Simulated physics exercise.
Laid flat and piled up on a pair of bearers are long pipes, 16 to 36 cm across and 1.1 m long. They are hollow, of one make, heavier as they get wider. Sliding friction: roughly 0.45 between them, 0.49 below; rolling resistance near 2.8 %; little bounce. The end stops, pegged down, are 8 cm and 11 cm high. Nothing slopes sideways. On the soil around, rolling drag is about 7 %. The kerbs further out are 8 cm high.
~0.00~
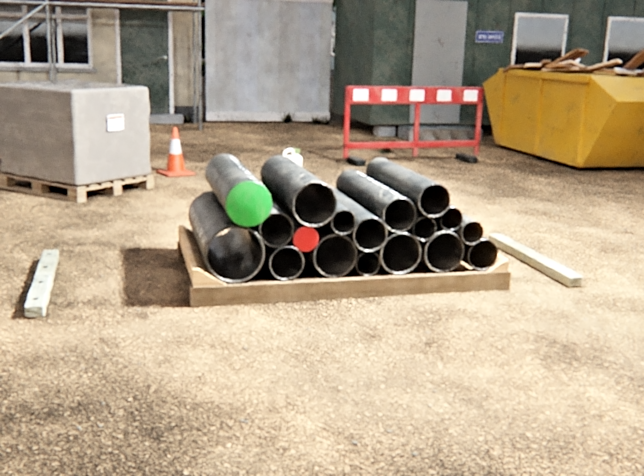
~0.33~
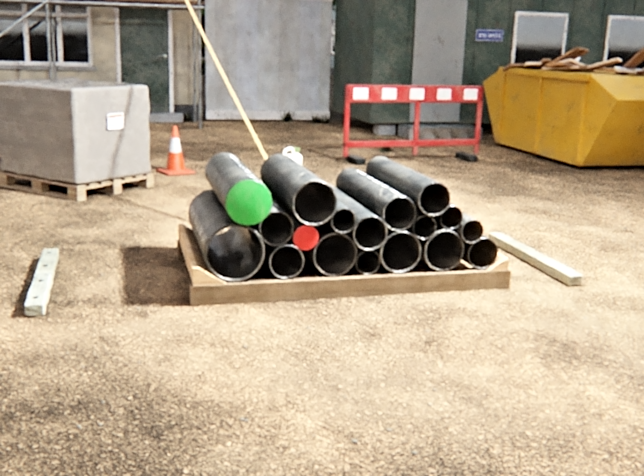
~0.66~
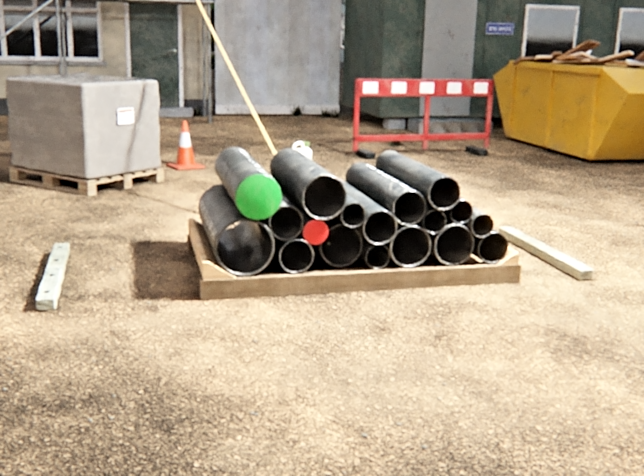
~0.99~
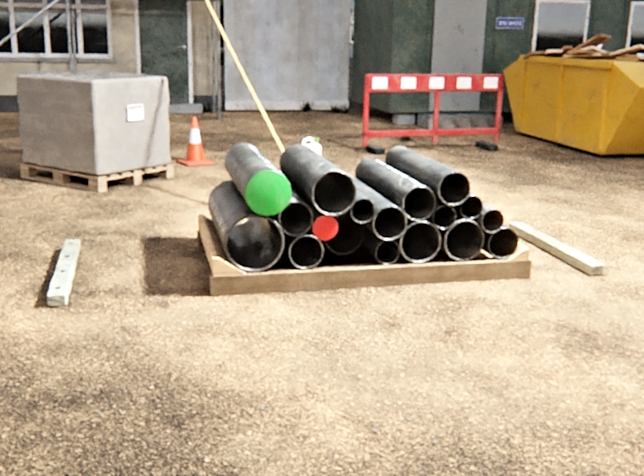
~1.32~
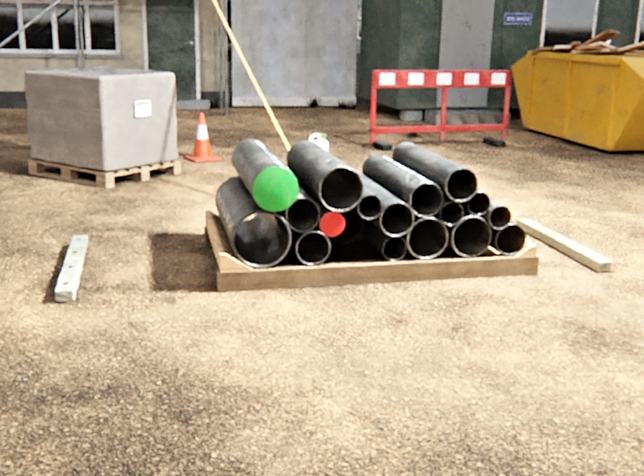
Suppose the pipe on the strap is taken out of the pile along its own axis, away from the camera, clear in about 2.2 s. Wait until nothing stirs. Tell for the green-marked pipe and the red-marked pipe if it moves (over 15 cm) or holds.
Green holds, red moves.
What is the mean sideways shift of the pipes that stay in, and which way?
About 0 cm to the right.
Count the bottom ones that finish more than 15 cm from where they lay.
0 of them.
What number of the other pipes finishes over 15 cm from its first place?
The count is 1.
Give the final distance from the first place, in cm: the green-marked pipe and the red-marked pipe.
Green-marked pipe: 0, red-marked pipe: 30.
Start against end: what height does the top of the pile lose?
About 0 cm.
After 2.77 s, 0 now displaced over 15 cm; green in place; red 2 cm right and 1.8 cm down.
After 3.08 s, 1 now displaced over 15 cm; green in place; red 12 cm right and 18 cm down.
After 3.32 s, 1 now displaced over 15 cm; green in place; red 20 cm right and 18 cm down.
All still by 3.8 s, 1 moved over 15 cm; not one over the kerbs; green in place; red 24 cm right and 18 cm down; top of the pile 75 cm high, from 75 cm.
